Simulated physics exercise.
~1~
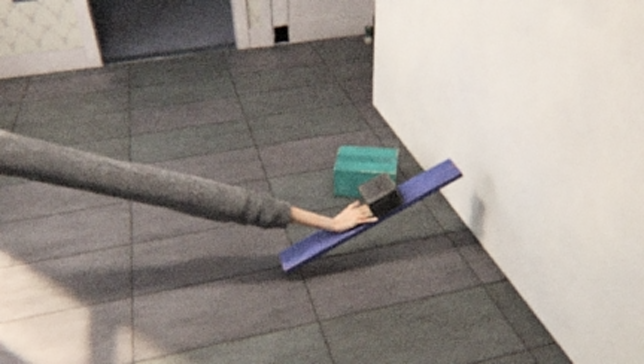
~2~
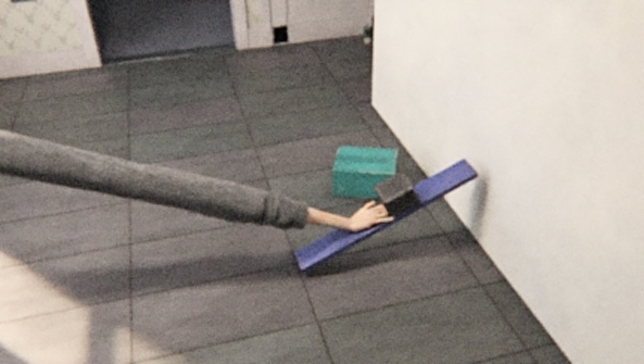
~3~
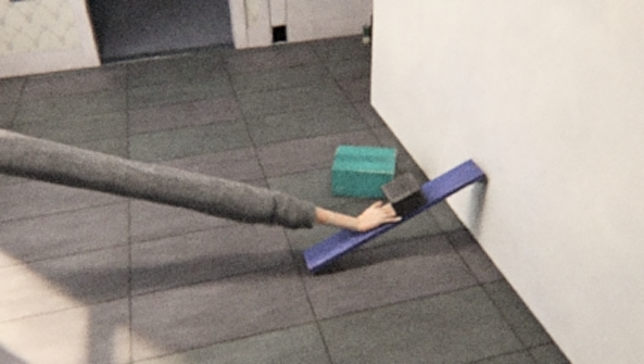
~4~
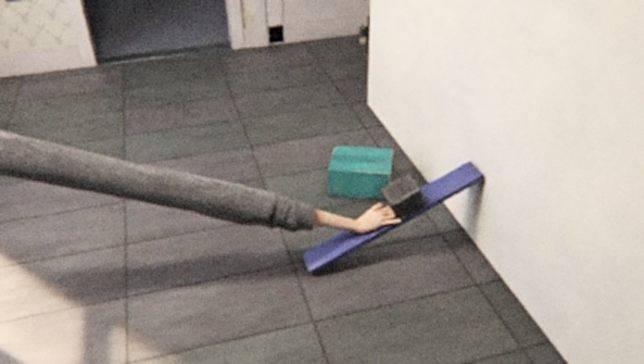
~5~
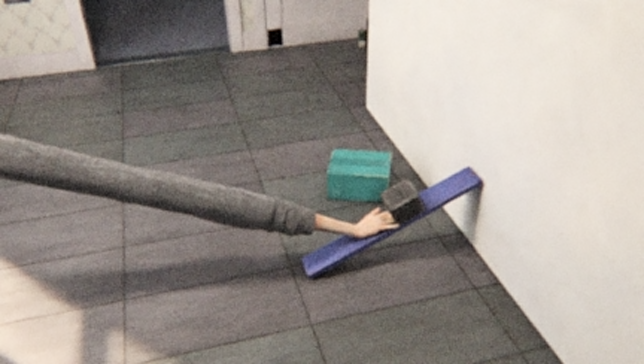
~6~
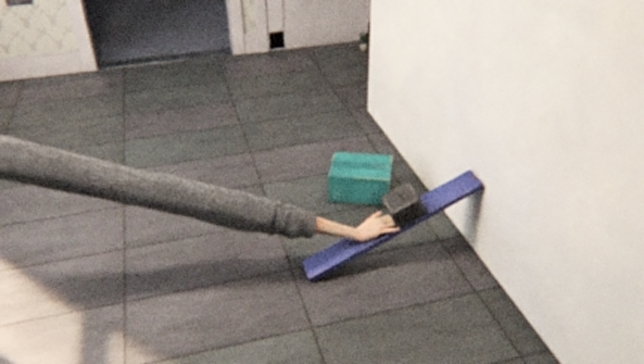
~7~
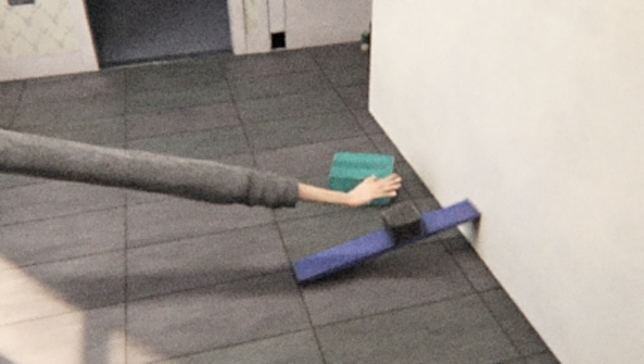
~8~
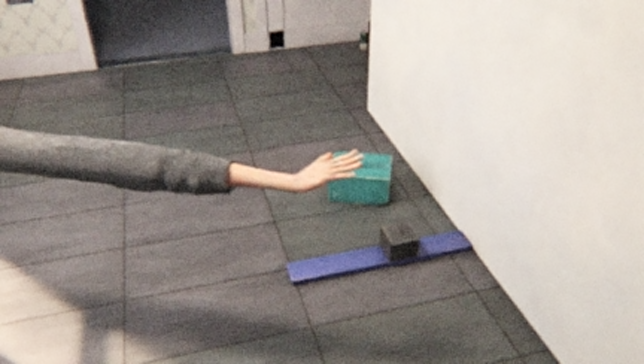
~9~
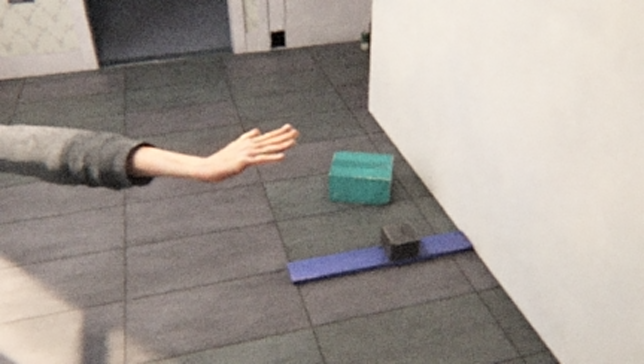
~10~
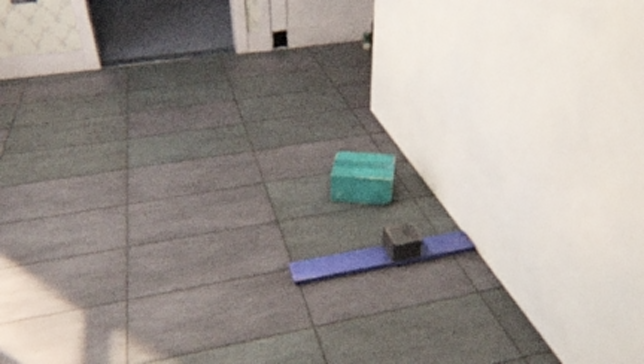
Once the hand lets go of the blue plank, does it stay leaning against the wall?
No, the blue plank slides down the wall and ends up flat on the floor with the dark block still on it.
